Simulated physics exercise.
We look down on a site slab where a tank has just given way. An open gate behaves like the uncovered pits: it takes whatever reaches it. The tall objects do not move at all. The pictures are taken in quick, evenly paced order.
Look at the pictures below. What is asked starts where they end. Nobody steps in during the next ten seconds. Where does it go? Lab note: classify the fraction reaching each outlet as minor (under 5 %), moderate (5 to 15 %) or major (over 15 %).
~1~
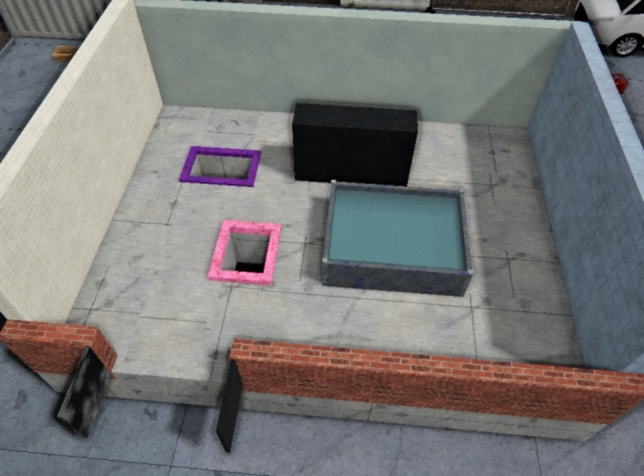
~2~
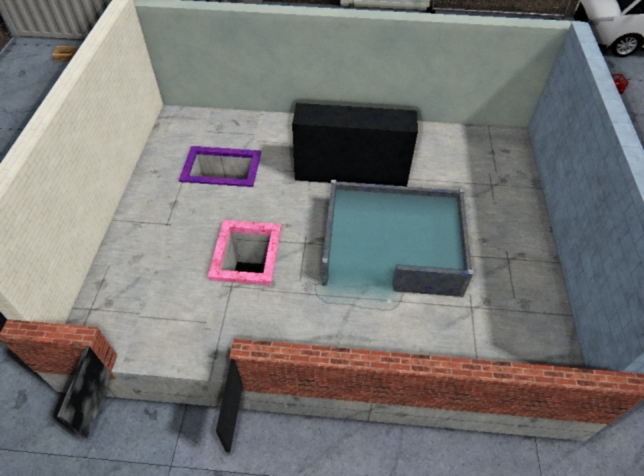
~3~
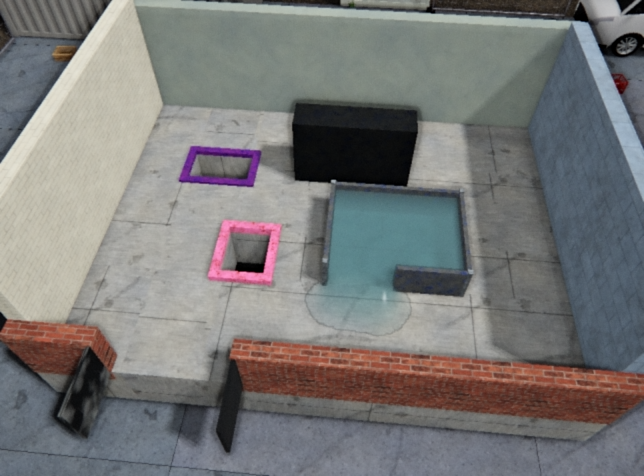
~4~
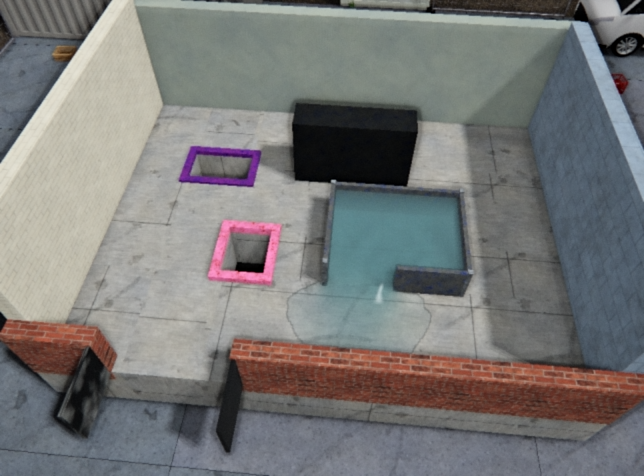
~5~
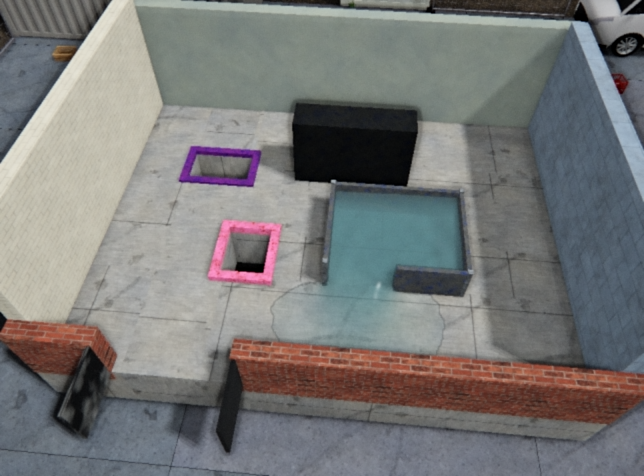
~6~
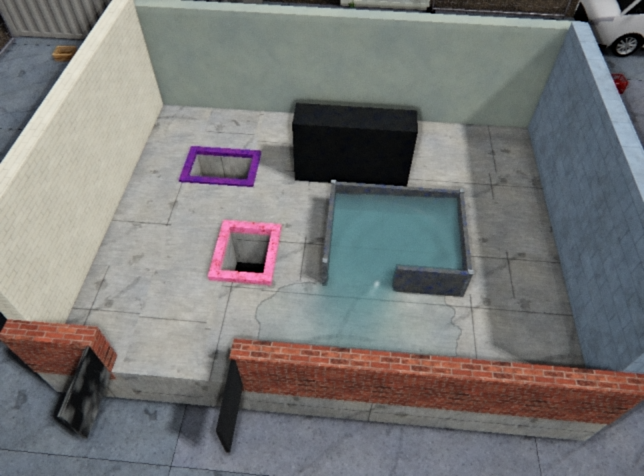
Fractions by outlet: Gate moderate; pink pit minor; purple pit minor.
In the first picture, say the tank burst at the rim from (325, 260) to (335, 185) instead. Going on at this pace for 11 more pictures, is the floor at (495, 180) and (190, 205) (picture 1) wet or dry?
Result, in sequence: Untouched by the flood; inundated.
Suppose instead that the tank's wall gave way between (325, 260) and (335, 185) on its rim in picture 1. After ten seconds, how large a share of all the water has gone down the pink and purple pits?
In percent: Pink 20, purple 10.
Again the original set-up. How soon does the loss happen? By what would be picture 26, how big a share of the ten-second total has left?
Estimate: 35 %.
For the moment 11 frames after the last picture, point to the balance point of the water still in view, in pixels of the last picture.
Roughly (366, 287).
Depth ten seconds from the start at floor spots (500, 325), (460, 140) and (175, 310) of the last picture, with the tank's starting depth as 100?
In order: About 8, 10 and 8 in a hundred.
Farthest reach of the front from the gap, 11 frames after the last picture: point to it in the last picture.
I'd say around (55, 348).
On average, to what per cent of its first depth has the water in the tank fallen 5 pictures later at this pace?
That would be roughly 64 per cent.
A moment on, water covers 15 % of the floor; the gate 0 %, the pink pit 0 %, the purple pit 0 %.
Next, water covers 30 % of the floor; the gate 2 %, the pink pit 0 %, the purple pit 0 %.
Then, water covers 40 % of the floor; the gate 5 %, the pink pit 0 %, the purple pit 0 %.
Later, water covers 65 % of the floor; the gate 8 %, the pink pit 0 %, the purple pit 0 %.
In the end, water covers 95 % of the floor; the gate 13 %, the pink pit 0 %, the purple pit 0 %.
